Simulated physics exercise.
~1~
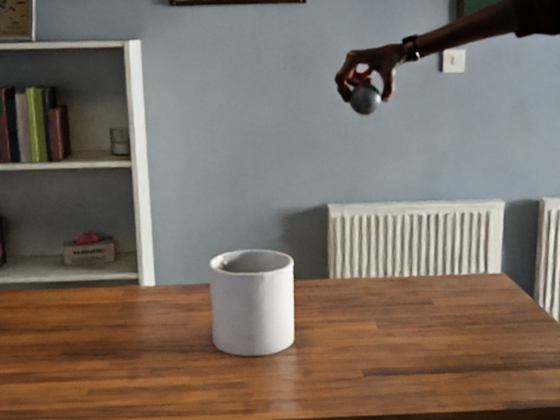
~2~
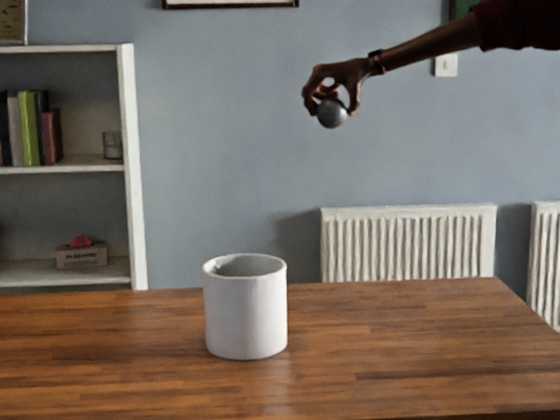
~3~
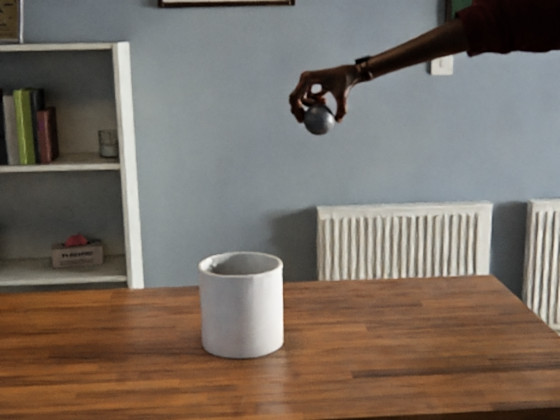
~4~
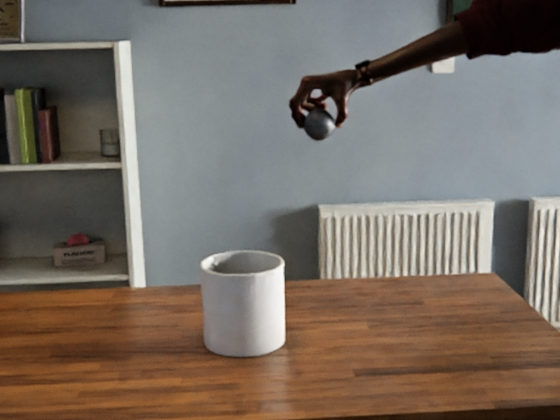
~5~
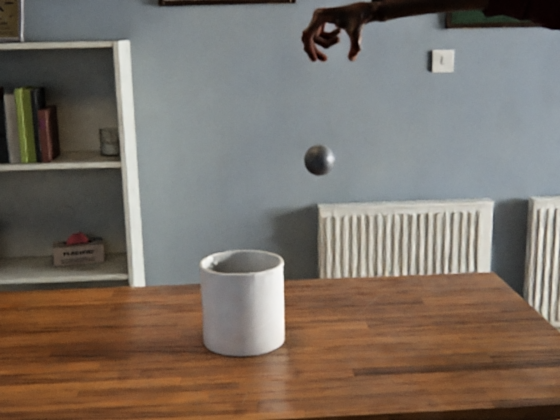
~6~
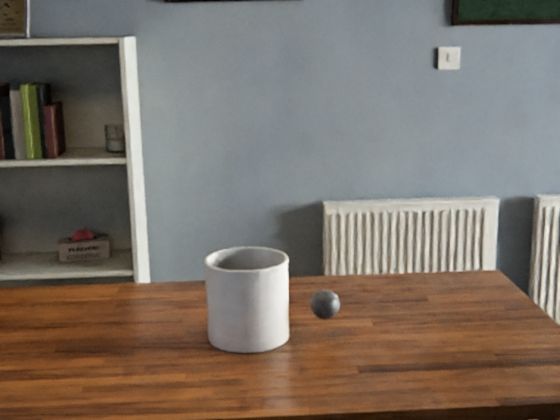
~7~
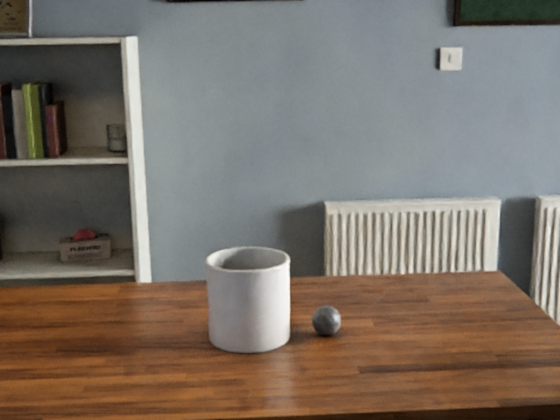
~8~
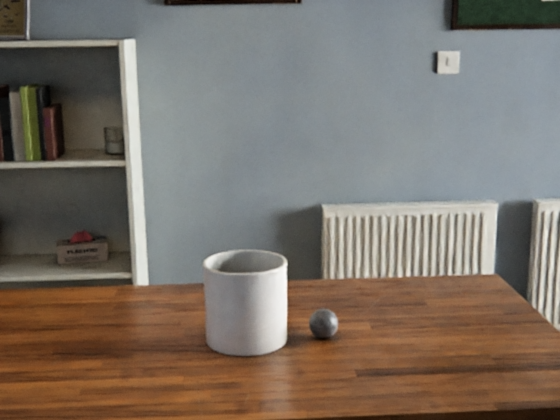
In the video, a hand holds a grey ball high above a wooden table, moves it left toward an open white container, and lets go. The ball drops past the container's right side and comes to rest on the table beside it.
